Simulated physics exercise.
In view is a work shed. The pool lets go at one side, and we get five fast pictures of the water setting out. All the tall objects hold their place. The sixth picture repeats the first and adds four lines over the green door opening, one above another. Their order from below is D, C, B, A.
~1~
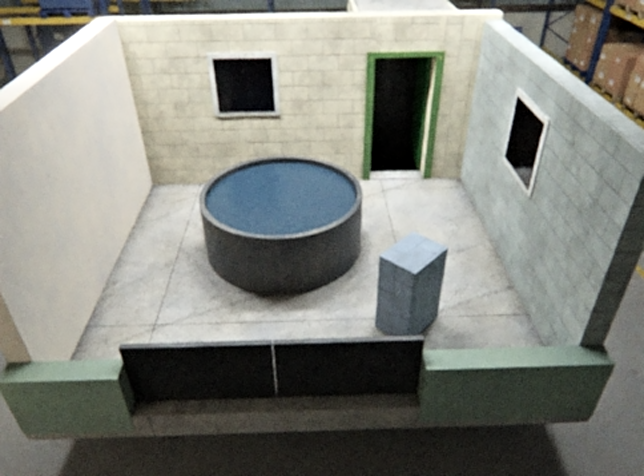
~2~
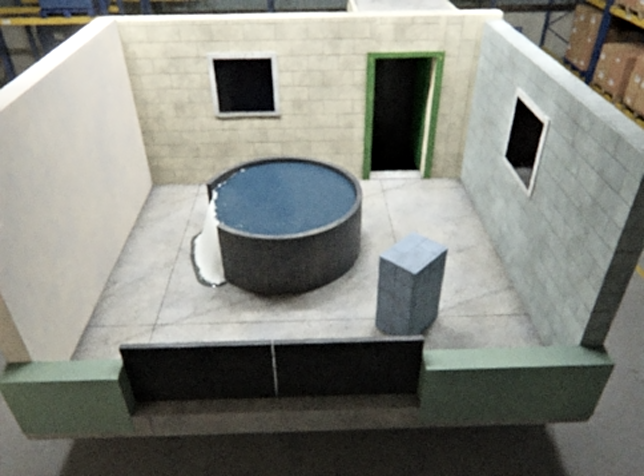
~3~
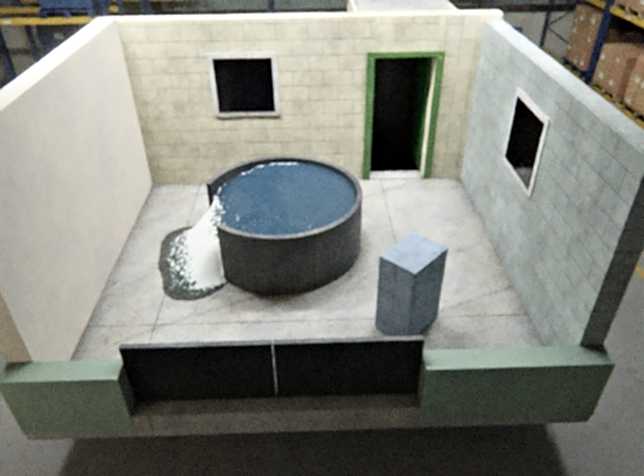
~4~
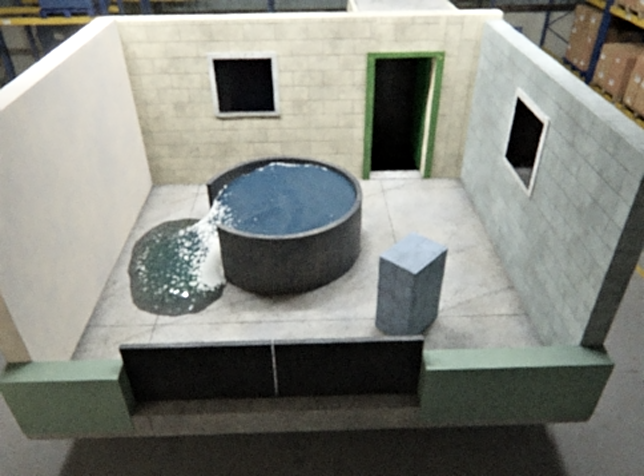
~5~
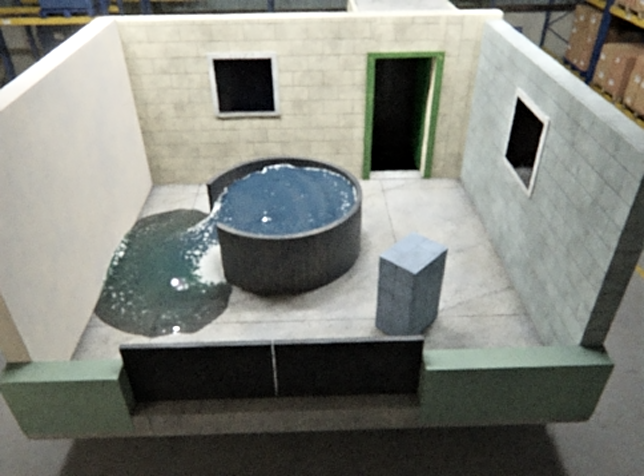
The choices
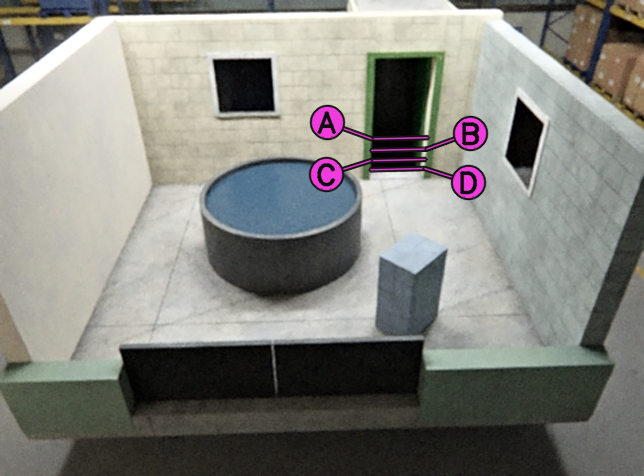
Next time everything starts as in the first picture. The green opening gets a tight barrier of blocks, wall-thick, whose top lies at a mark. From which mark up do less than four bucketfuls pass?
D will do.
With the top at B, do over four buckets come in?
No.
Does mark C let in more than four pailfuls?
No, not at all.
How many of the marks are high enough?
All four.
In magenta, A at (399, 138); B at (399, 149); C at (398, 160); D at (397, 169); from the bottom up D, C, B, A.
With A, nothing gets over.
With B, nothing gets over.
With C, nothing gets over.
With D, a splash gets over, under a bucket.
